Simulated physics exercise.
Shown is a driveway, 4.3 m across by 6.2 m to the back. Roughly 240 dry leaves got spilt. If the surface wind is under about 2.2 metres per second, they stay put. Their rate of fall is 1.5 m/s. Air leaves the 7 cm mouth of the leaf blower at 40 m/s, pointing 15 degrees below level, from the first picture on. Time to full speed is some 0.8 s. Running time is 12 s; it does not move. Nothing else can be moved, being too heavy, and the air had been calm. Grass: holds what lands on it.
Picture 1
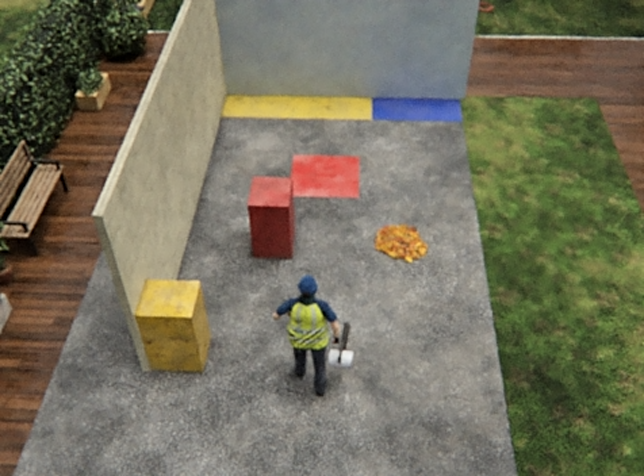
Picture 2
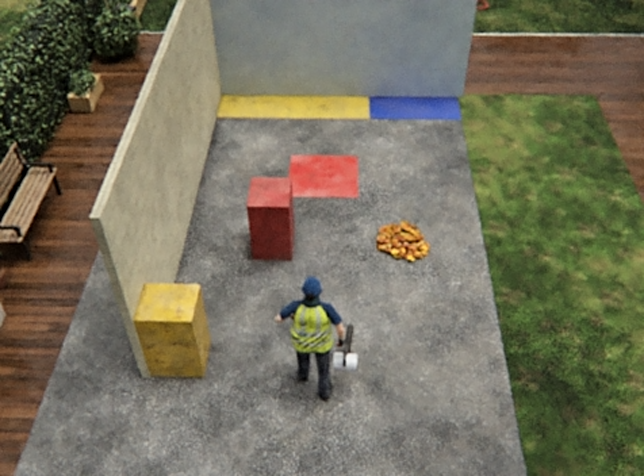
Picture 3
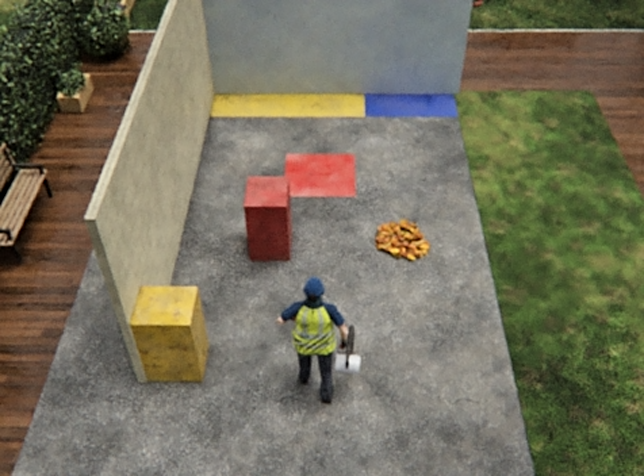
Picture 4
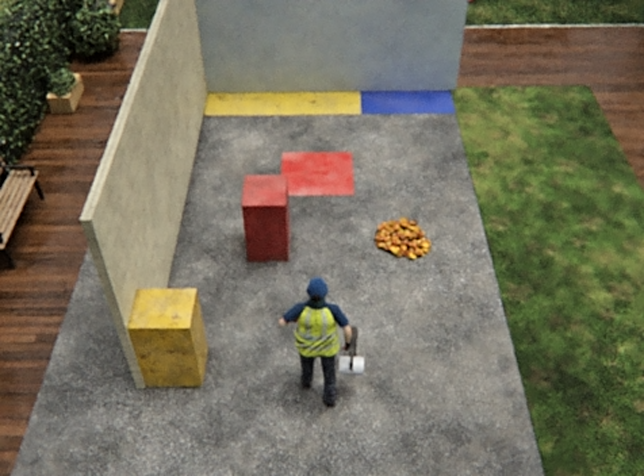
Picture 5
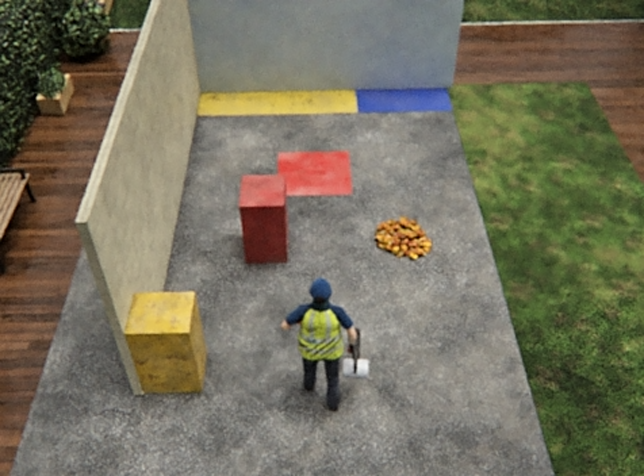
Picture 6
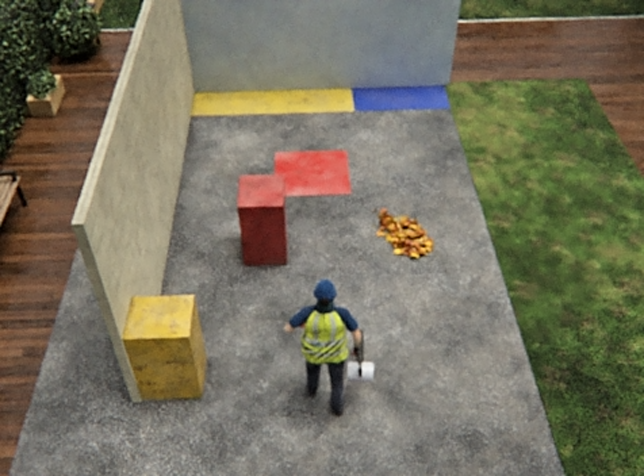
On a driveway, a worker holds a leaf blower as some dry leaves shift up-left.
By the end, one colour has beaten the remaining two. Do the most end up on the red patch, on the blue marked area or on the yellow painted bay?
It is blue.
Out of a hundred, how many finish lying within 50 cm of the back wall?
15 per cent.
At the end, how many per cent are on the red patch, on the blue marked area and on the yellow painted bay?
I'd estimate around 0 per cent at red, 30 per cent at blue and 0 per cent at yellow.
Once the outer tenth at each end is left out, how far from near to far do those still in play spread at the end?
2.8 m or thereabouts.
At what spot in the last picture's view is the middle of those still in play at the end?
I'd put it around (446, 133).
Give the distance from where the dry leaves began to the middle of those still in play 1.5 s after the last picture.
Roughly 1.6 m from where they started.
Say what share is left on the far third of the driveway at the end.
Near 50 per cent at the end.
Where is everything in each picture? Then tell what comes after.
The middle of the dry leaves is near (399, 241), none has stirred yet and the mouth of the leaf blower is at (347, 325), in the first frame.
The middle of the dry leaves is near (400, 240), none has stirred yet, the yellow painted bay is centred on (294, 107), the blue marked area is centred on (414, 108) and the red patch is centred on (324, 176), in the second frame.
The middle of the dry leaves is near (400, 239), none has stirred yet, the top of a bin is at (267, 191) and the top of a bin is at (164, 305), in the third frame.
The middle of the dry leaves is near (400, 238) and none has stirred yet, in the fourth frame.
The middle of the dry leaves is near (401, 237) and none has stirred yet, in the fifth frame.
The middle of the dry leaves is near (402, 234), the farthest in sight from the leaf blower is at (384, 211) and about 25 % have left their places, in the sixth frame.
Then, 1.5 s after the last picture the count stands so, 0 % are on the yellow painted bay, 0 % on the blue marked area and 0 % on the red patch; the middle of those still in play is near (427, 164).
Then, 2.9 s after the last picture the count stands so, 0 % are on the yellow painted bay, 11 % on the blue marked area and 0 % on the red patch; the middle of those still in play is near (437, 149).
Then, 5.7 s after the last picture the count stands so, 0 % are on the yellow painted bay, 23 % on the blue marked area and 0 % on the red patch; the middle of those still in play is near (436, 136).
Then, 11.1 s after the last picture, at the end, 0 % are on the yellow painted bay, 31 % on the blue marked area and 0 % on the red patch; the middle of those still in play is near (446, 133).
